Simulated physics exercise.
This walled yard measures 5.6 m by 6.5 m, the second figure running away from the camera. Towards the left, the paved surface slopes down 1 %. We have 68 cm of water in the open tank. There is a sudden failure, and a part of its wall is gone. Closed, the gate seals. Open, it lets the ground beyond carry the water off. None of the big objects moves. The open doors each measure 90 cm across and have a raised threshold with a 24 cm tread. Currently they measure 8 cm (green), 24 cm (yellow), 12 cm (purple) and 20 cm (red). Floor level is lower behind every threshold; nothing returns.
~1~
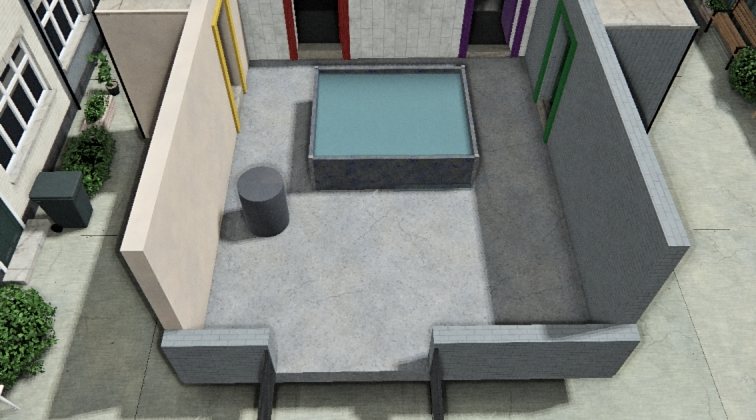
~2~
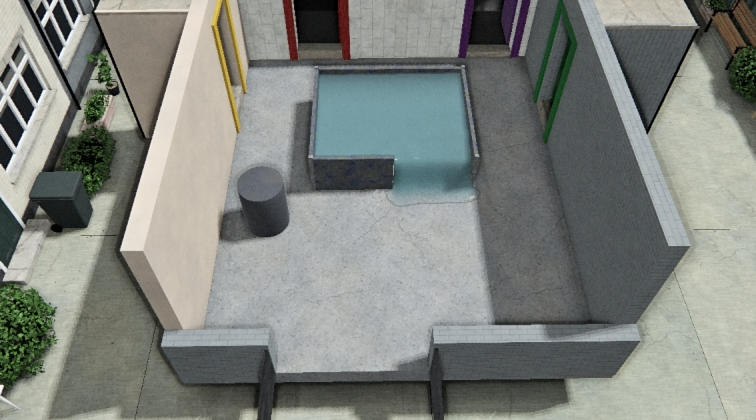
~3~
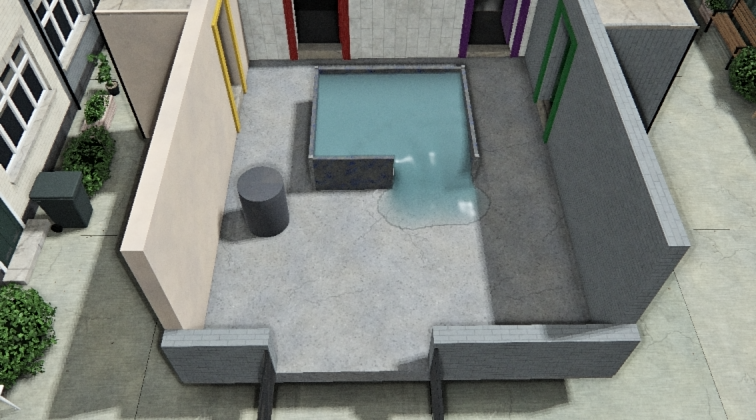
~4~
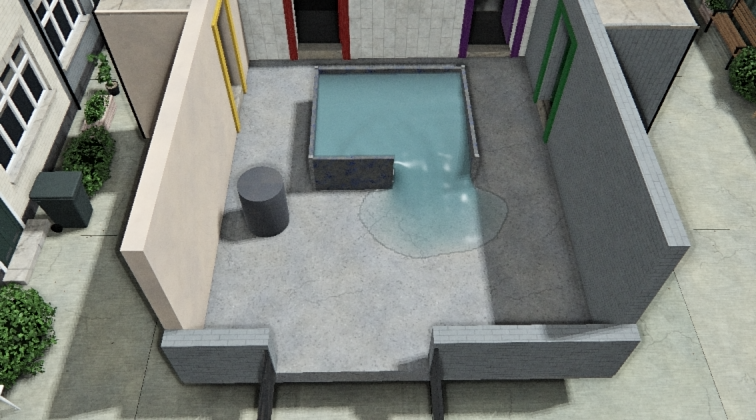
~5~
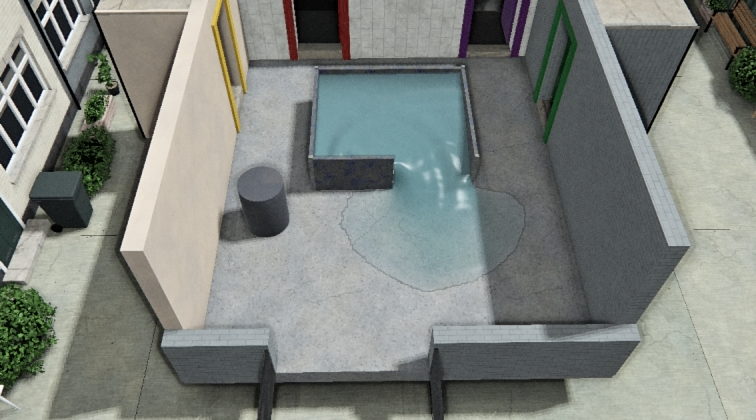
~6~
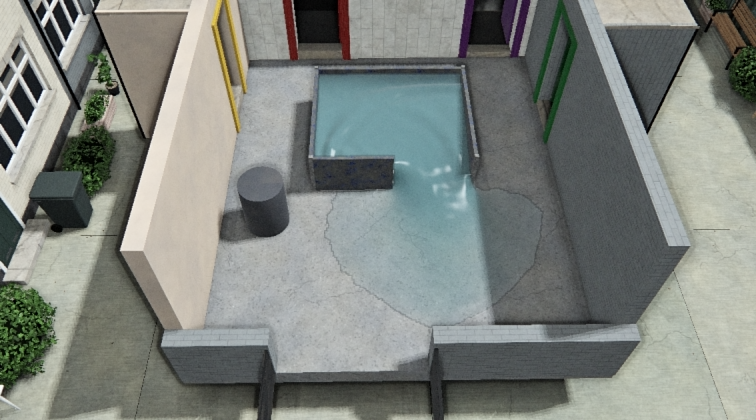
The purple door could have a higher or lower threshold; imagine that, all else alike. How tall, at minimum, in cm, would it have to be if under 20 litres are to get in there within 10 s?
It would need to be about 9 cm tall.
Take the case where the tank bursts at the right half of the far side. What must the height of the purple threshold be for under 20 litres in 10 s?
It should stand roughly 33 cm high.
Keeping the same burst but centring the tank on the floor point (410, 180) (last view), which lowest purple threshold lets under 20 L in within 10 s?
Roughly 16 cm is needed.
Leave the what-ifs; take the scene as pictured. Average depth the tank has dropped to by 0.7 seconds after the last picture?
Near 50 cm, averaged.
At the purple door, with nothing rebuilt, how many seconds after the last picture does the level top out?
5.5 s.
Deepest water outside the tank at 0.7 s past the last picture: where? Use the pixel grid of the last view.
Around pixel (452, 194).
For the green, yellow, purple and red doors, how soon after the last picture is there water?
Green 3.4 seconds, yellow 6.0 seconds, purple 4.5 seconds, red 7.0 seconds.
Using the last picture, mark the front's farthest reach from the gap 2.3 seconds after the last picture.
Front tip: Approx. (200, 357) px.
Then, 0.7 s after the last picture water covers 35 % of the floor, deepest (40 cm) near (452, 194); it has not reached the purple door.
Then, 2.3 s after the last picture water covers 40 % of the floor, deepest (34 cm) near (457, 341); it has not reached the purple door.
Then, 9.3 s after the last picture water covers 95 % of the floor, deepest (14 cm) near (200, 357); 7 cm at the purple door, 3 litres in over its 12 cm threshold.
At the purple door as built, the water peaked near 14 cm, 5.7 s after the last picture.
Run again over the same 10 s with other heights there, 29 litres in over 8 cm, 6 litres over 11 cm. The limit of 20 litres is kept from about 9 cm up.
